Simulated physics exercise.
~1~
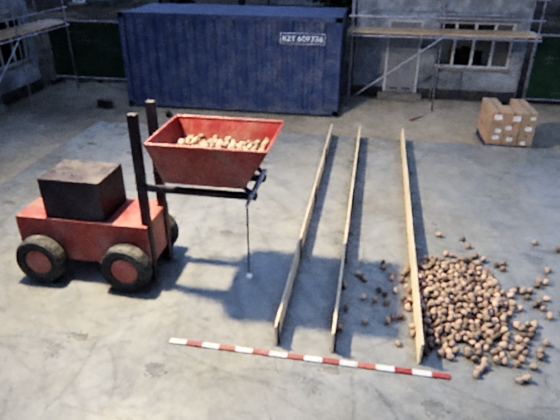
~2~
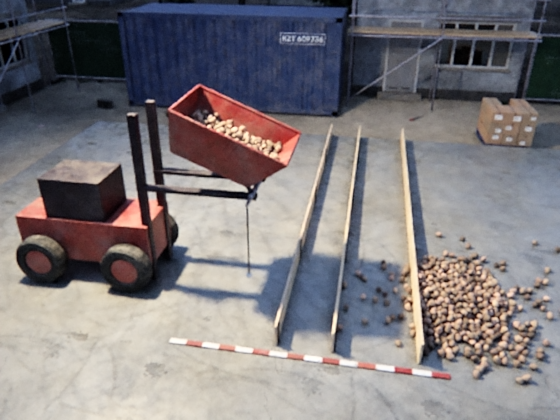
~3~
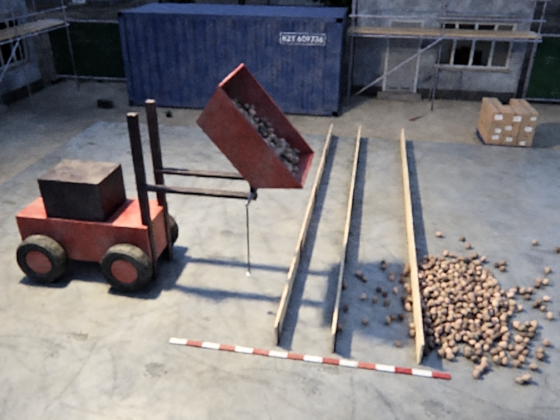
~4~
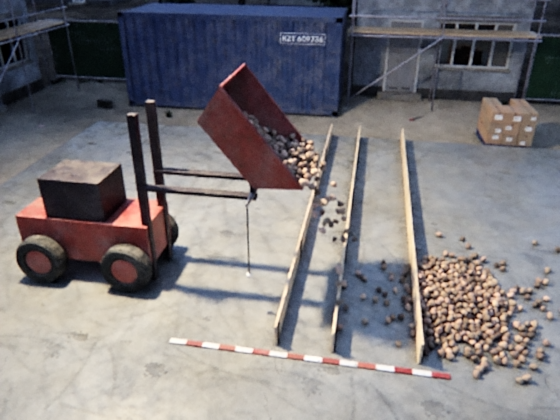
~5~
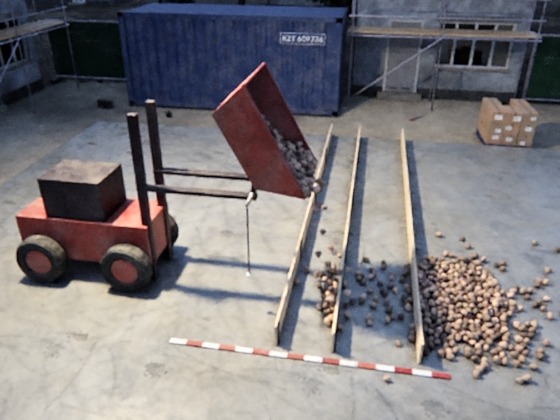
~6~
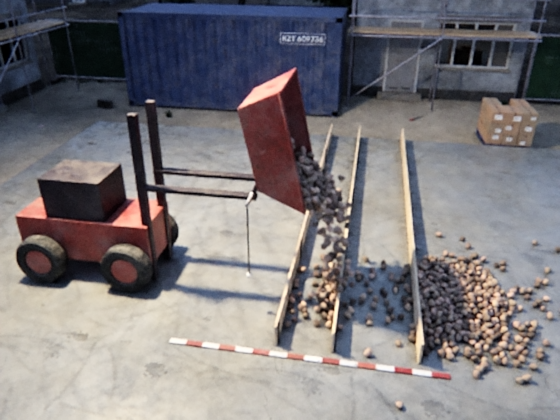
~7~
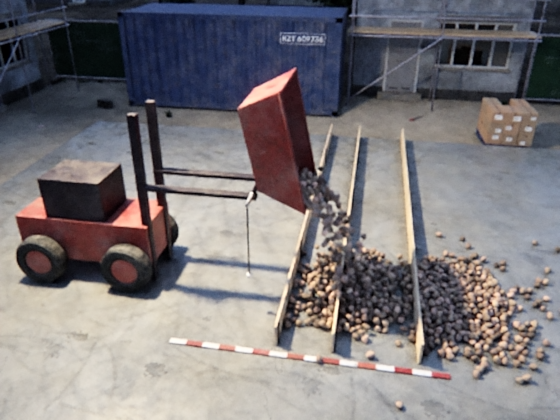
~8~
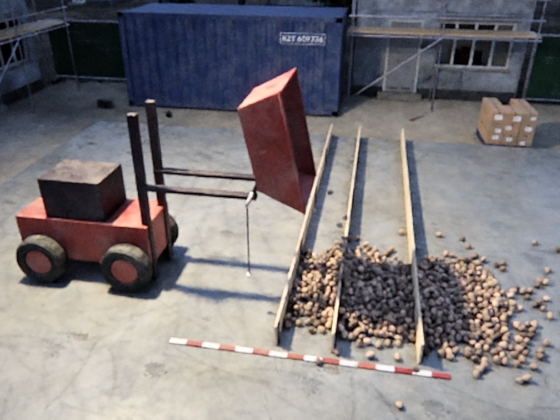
A red fork truck tilted its raised skip steeply to the right, pouring round brown stones over the wooden planks beside an earlier heap, until the skip was empty and the stones lay spread between the planks, joining the loose pile beyond.
